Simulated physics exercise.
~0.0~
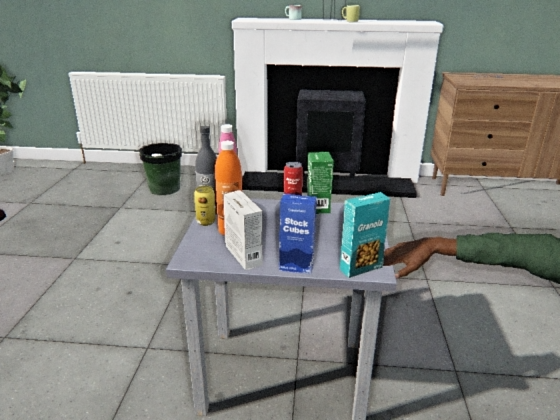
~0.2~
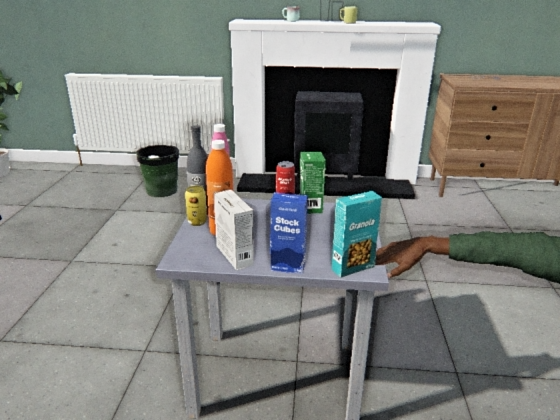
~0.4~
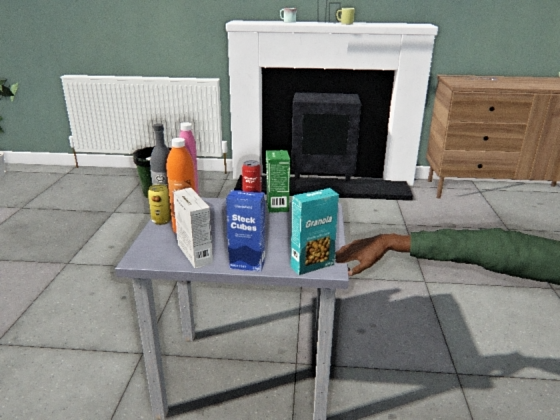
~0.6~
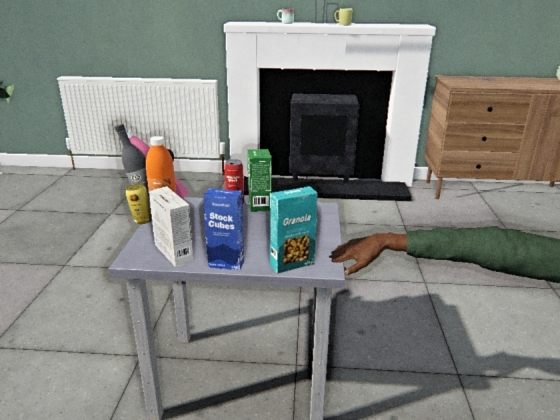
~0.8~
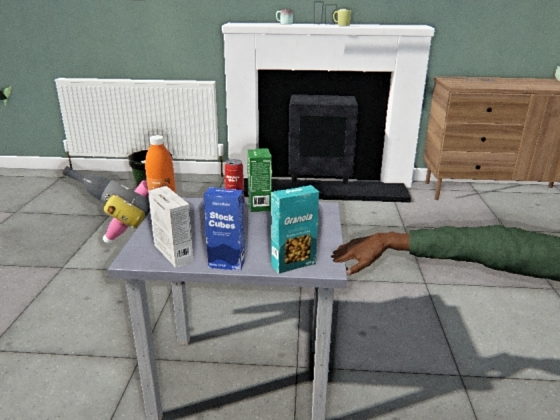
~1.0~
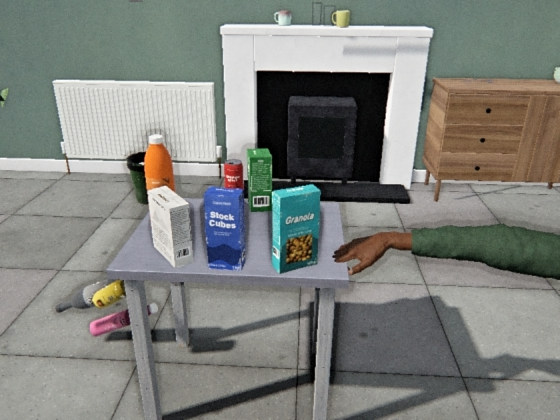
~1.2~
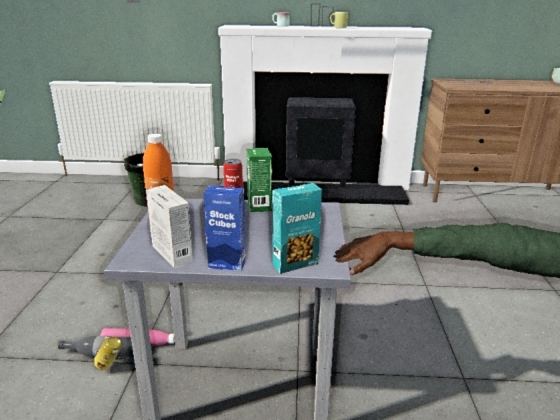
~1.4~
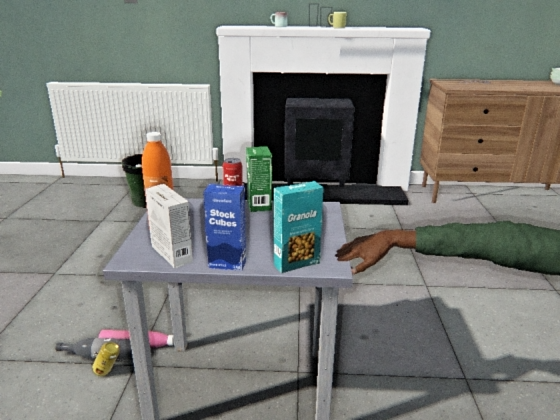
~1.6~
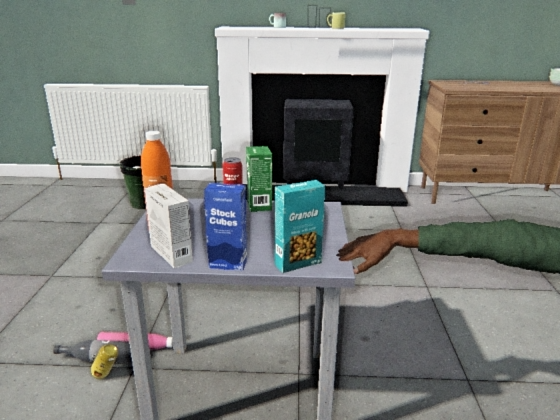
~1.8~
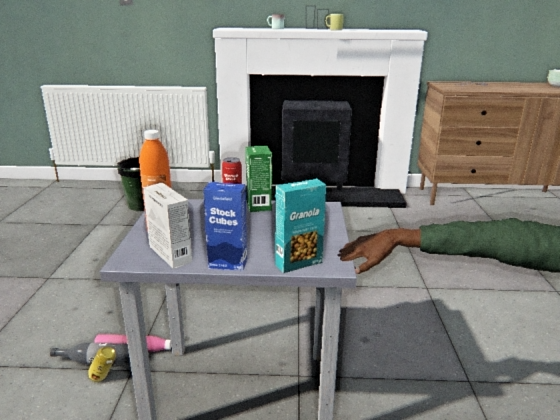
In a green-walled room with a white fireplace, a radiator and a wooden chest of drawers, a small grey table is seen from the front and slightly above. White, blue and turquoise packets stand along its near edge, with an orange bottle, grey and pink bottles and a yellow can at the left, and a red can and green carton behind. A hand rests by the right edge as the table slides left, then stops. The grey bottle, pink bottle and yellow can tip off the left side and tumble down. They end up lying on the floor, while everything else stays standing.
